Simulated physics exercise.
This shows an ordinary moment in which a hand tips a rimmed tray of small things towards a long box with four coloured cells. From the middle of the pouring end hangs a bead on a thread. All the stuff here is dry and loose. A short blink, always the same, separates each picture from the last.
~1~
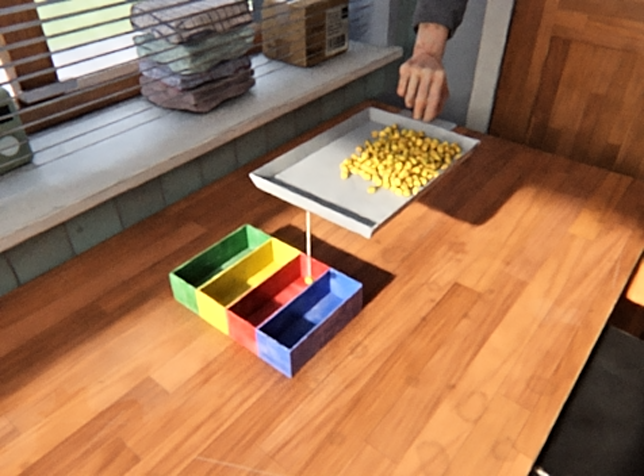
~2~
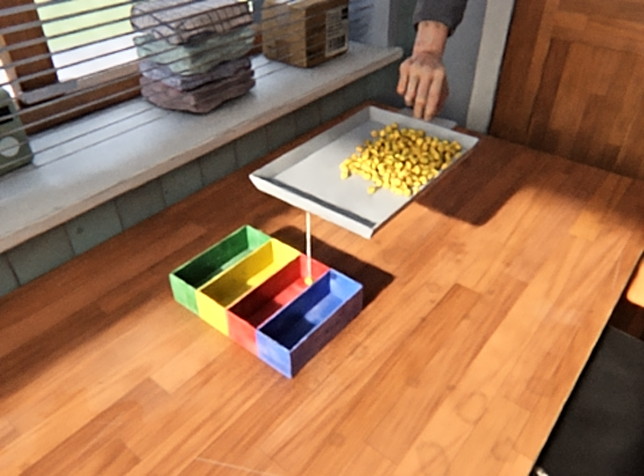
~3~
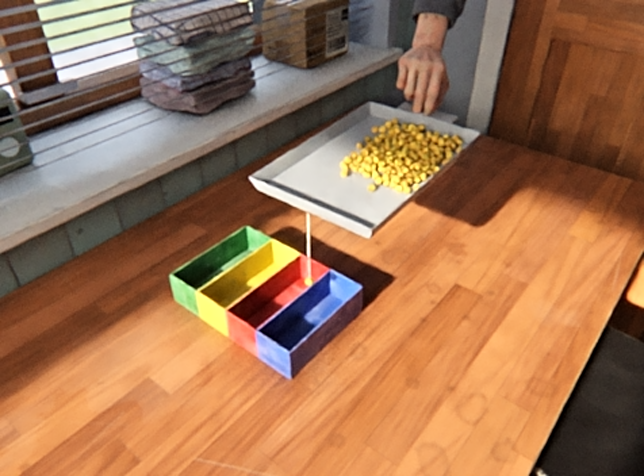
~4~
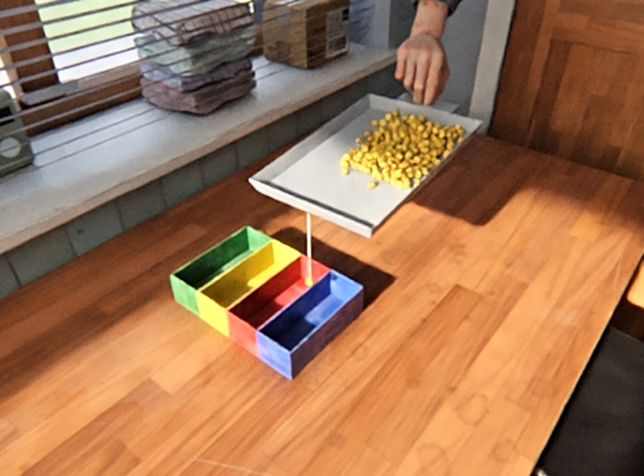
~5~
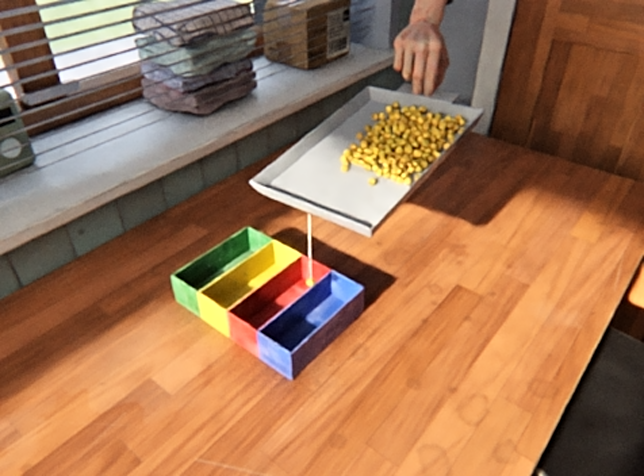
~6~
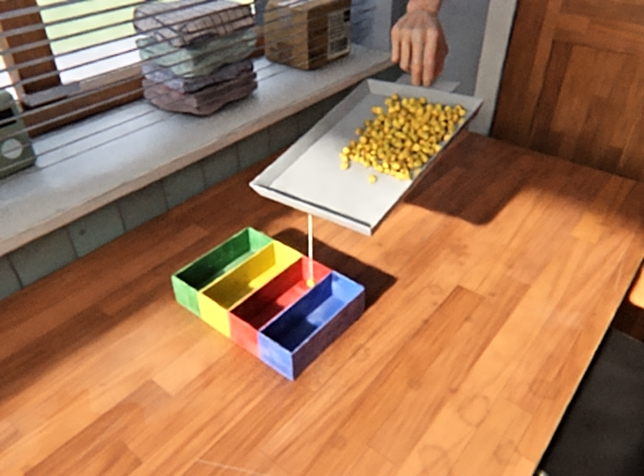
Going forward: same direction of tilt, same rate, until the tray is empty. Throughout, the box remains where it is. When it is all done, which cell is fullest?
Fullest: The yellow cell.
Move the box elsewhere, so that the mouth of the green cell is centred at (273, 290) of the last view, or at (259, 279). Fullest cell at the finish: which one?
First the cell in green, then the green one.
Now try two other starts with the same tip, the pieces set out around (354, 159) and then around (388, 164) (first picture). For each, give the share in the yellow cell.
Some 50 and then some 60 per cent.
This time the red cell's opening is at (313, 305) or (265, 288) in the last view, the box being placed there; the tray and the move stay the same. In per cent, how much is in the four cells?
In turn about 90 and about 100 percent.
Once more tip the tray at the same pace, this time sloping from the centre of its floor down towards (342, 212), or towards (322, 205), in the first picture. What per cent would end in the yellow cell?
0 % and 10 %.
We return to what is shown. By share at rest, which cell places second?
It is the red one.
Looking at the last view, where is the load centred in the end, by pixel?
Roughly at (255, 308), give or take.
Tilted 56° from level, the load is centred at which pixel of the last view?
Look close to (293, 183) in the last picture.
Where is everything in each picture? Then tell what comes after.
In the first picture, corners of the pouring end near (257, 174) and (370, 224), level; middle of the load near (406, 158), puffed corn balls; bead on its thread near (310, 280); green cell near (185, 292); yellow cell near (212, 310); red cell near (242, 330); blue cell near (274, 351).
In the second picture, corners of the pouring end near (257, 175) and (370, 225), level; middle of the load near (406, 158).
In the third picture, corners of the pouring end near (256, 176) and (370, 225), tipped barely, lowest at the left corner; middle of the load near (407, 154).
In the fourth picture, corners of the pouring end near (256, 178) and (369, 224), tipped a little, lowest at the left corner; middle of the load near (407, 147).
In the fifth picture, corners of the pouring end near (256, 180) and (369, 224), tipped a little, lowest at the left corner; middle of the load near (408, 140).
In the sixth picture, corners of the pouring end near (257, 183) and (369, 224), tipped a little, lowest at the left corner; middle of the load near (407, 134); green cell near (187, 295); yellow cell near (214, 313); red cell near (244, 332); blue cell near (275, 354).
Shortly afterwards, tray tipped steeply; all but a few on the tray; a little falling or outside the box.
Next, tray tipped right over; near two thirds on the tray; a little in the yellow cell; a little in the red cell; only a few in the green cell; only a few in the blue cell; only a few falling or outside the box.
Some moments later, tray tipped past a quarter turn; near half in the yellow cell; near a third in the red cell; a little in the blue cell; a little in the green cell; only a few falling or outside the box.
In the end, tray tipped past a quarter turn; near half in the yellow cell; near a third in the red cell; a little in the blue cell; a little in the green cell; only a few outside the box.
